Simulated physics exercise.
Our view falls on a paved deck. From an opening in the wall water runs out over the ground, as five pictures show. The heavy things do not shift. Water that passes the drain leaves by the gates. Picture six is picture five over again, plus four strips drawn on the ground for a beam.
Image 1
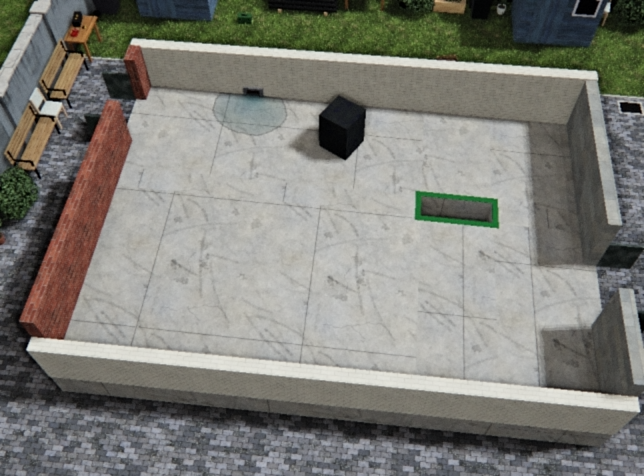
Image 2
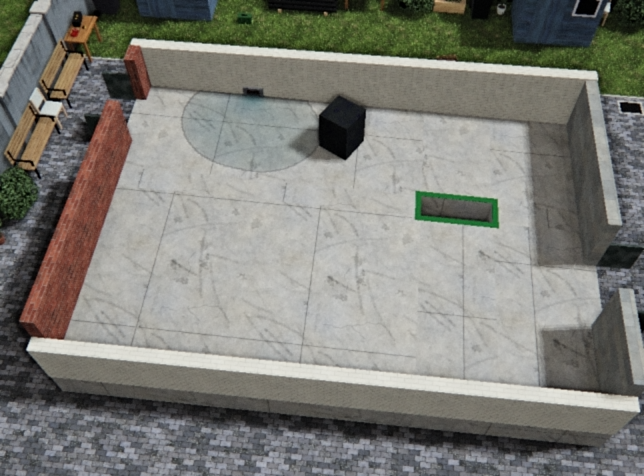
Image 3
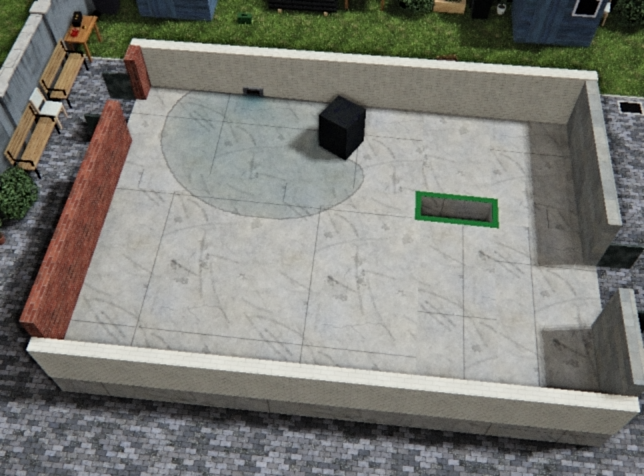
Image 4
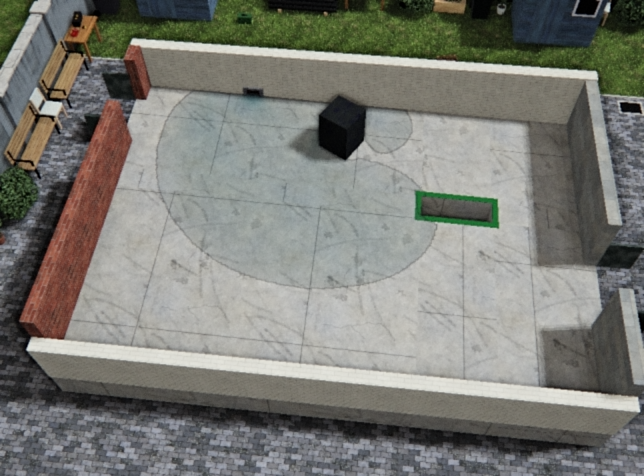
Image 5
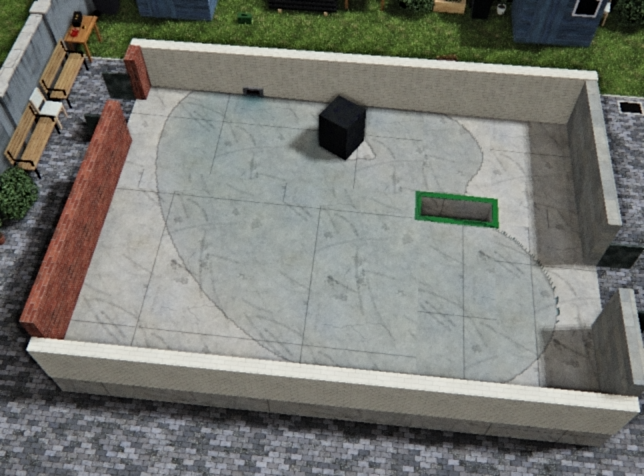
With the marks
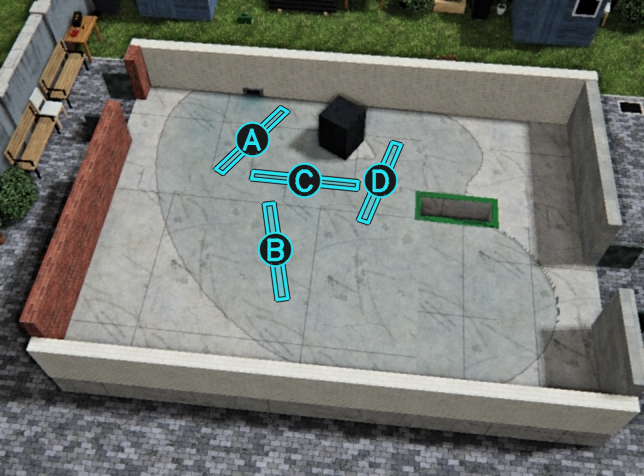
Water spreading from an outfall at the back wall across a paved deck, passing around a dark block and reaching a green-edged gully.
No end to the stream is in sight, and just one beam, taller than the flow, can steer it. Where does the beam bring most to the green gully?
It is C.
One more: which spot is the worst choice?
The answer is D.
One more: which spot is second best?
That is spot B.
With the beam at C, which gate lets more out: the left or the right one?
More leaves on the right.
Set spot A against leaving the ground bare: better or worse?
Spot A is worse.
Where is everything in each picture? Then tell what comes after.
In the first picture, outfall at (253, 92); green gully at (457, 209); open gate at (587, 294); open gate at (140, 120); front seen at (277, 126), 3 % of the ground wet; green gully still dry.
In the second picture, front seen at (293, 162), 9 % of the ground wet; green gully still dry.
In the third picture, front seen at (340, 199), 18 % of the ground wet; green gully still dry.
In the fourth picture, front seen at (421, 252), 34 % of the ground wet; green gully still dry.
In the fifth picture, front seen at (530, 358), 60 % of the ground wet; green gully taking water.
On the marked copy, A from (219, 171) to (284, 109); B from (269, 203) to (282, 299); C from (252, 175) to (357, 185); D from (363, 221) to (396, 143).
Choosing A, about 6 % of the stream goes into the green gully, about 90 % out by the gates.
Choosing B, about 13 % of the stream goes into the green gully, about 84 % out by the gates.
Choosing C, about 22 % of the stream goes into the green gully, about 75 % out by the gates.
Choosing D, about 2 % of the stream goes into the green gully, about 94 % out by the gates.
